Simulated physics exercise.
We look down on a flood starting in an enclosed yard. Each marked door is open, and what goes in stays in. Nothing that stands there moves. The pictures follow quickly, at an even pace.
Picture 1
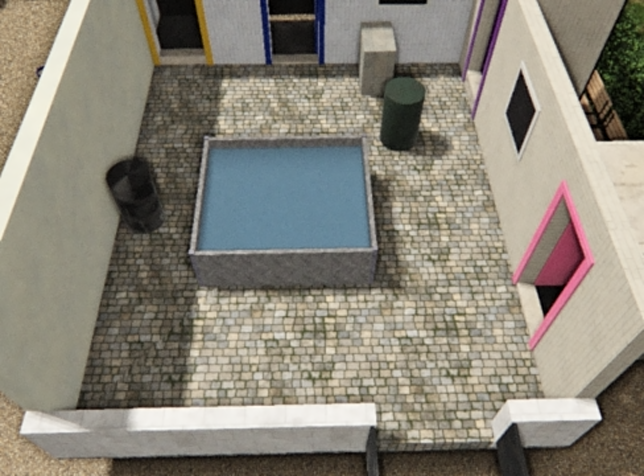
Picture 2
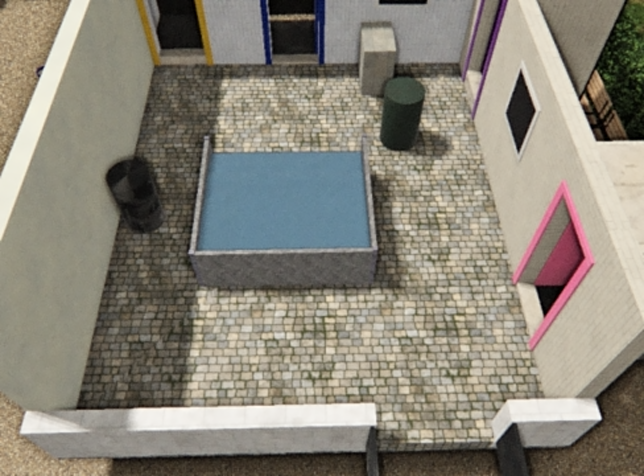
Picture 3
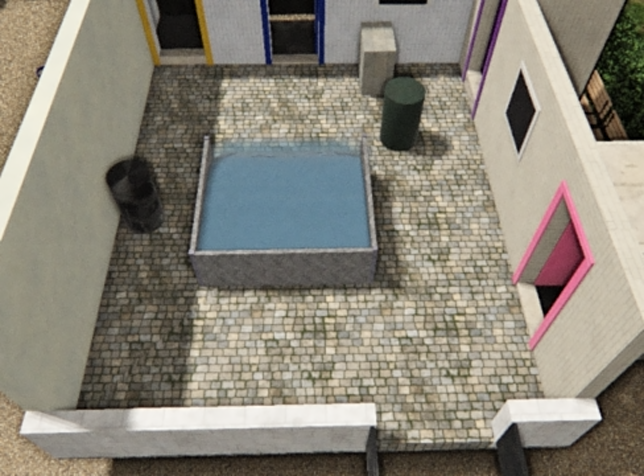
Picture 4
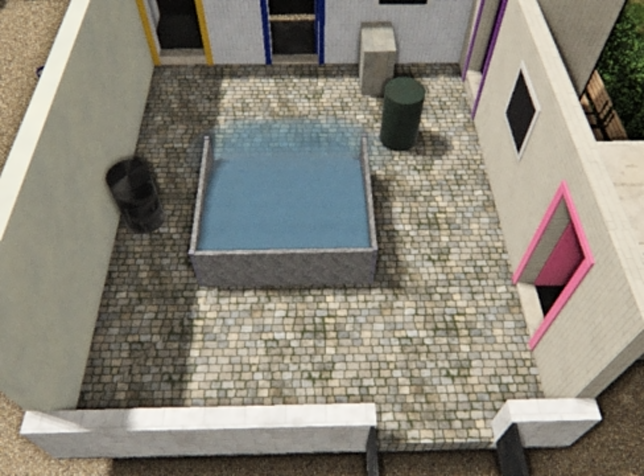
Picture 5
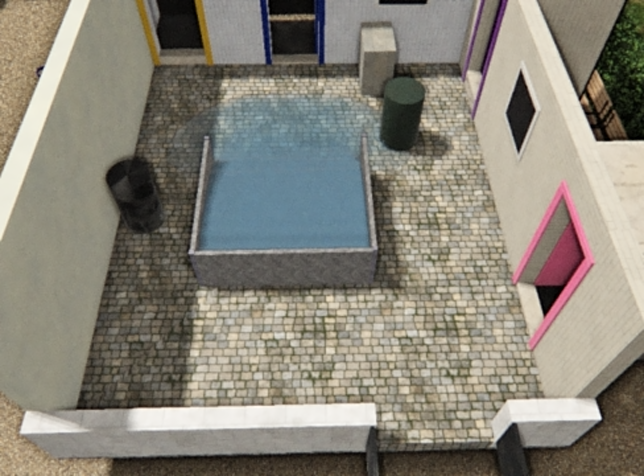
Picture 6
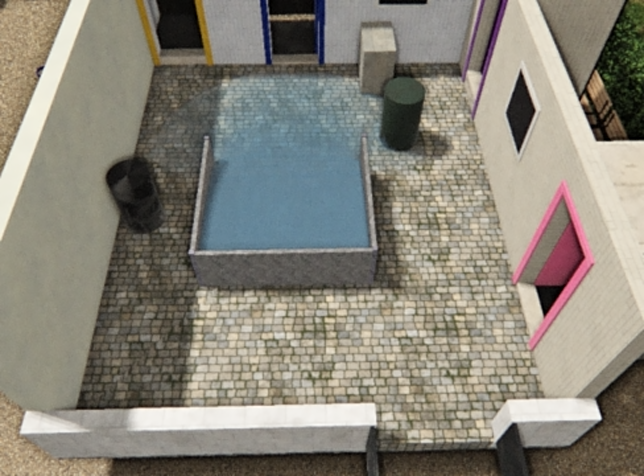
At first, a raised rectangular tank of blue water sits whole and still in a walled, cobbled yard. Then its far side is gone, and water pours out through the gap, spreading in a widening, see-through sheet across the stones toward the blue and yellow doorframes at the back.
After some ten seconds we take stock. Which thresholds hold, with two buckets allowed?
In the end: The yellow door floods; the purple door holds within the limit; the blue door floods; the pink door holds within the limit.
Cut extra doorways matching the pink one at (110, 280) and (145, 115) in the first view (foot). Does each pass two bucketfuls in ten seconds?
In turn: Holds, takes more.
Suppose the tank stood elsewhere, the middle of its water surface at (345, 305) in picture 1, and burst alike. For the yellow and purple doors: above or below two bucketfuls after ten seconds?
In short: Yellow door floods, purple door holds.
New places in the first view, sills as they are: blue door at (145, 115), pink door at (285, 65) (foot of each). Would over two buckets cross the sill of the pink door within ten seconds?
Then: Pink door floods.
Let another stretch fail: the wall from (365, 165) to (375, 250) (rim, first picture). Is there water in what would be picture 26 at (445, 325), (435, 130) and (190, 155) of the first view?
As listed: Awash, flooded, no water.
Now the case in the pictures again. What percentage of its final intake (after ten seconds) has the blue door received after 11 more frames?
Close to 40 %.
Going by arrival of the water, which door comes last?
It is the door marked pink.
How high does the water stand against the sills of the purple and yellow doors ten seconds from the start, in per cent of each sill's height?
About 30 and 40 per cent.
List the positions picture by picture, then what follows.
The tank at (285, 194) is whole and still, in the first picture.
Water pours out on the tank's far side and has run to a hidden place, in the second picture.
The front is at a hidden place, out from the gap on the tank's far side, in the third picture.
The front is at (387, 149), out from the gap on the tank's far side, in the fourth picture.
Water pours out on the tank's far side and has run to (194, 121), in the fifth picture.
Water pours out on the tank's far side and has run to (340, 78), in the sixth picture.
A moment on, water covers 35 % of the floor; the yellow door wet at the sill, nothing in, the purple door not reached, the blue door far over two buckets in, the pink door not reached.
Next, water covers 40 % of the floor; the yellow door under two buckets in, the purple door wet at the sill, nothing in, the blue door far over two buckets in, the pink door not reached.
Then, water covers 45 % of the floor; the yellow door over two buckets in, the purple door wet at the sill, nothing in, the blue door far over two buckets in, the pink door not reached.
Later, water covers 80 % of the floor; the yellow door far over two buckets in, the purple door wet at the sill, nothing in, the blue door far over two buckets in, the pink door wet at the sill, nothing in.
In the end, water covers 95 % of the floor; the yellow door far over two buckets in, the purple door wet at the sill, nothing in, the blue door far over two buckets in, the pink door wet at the sill, nothing in.
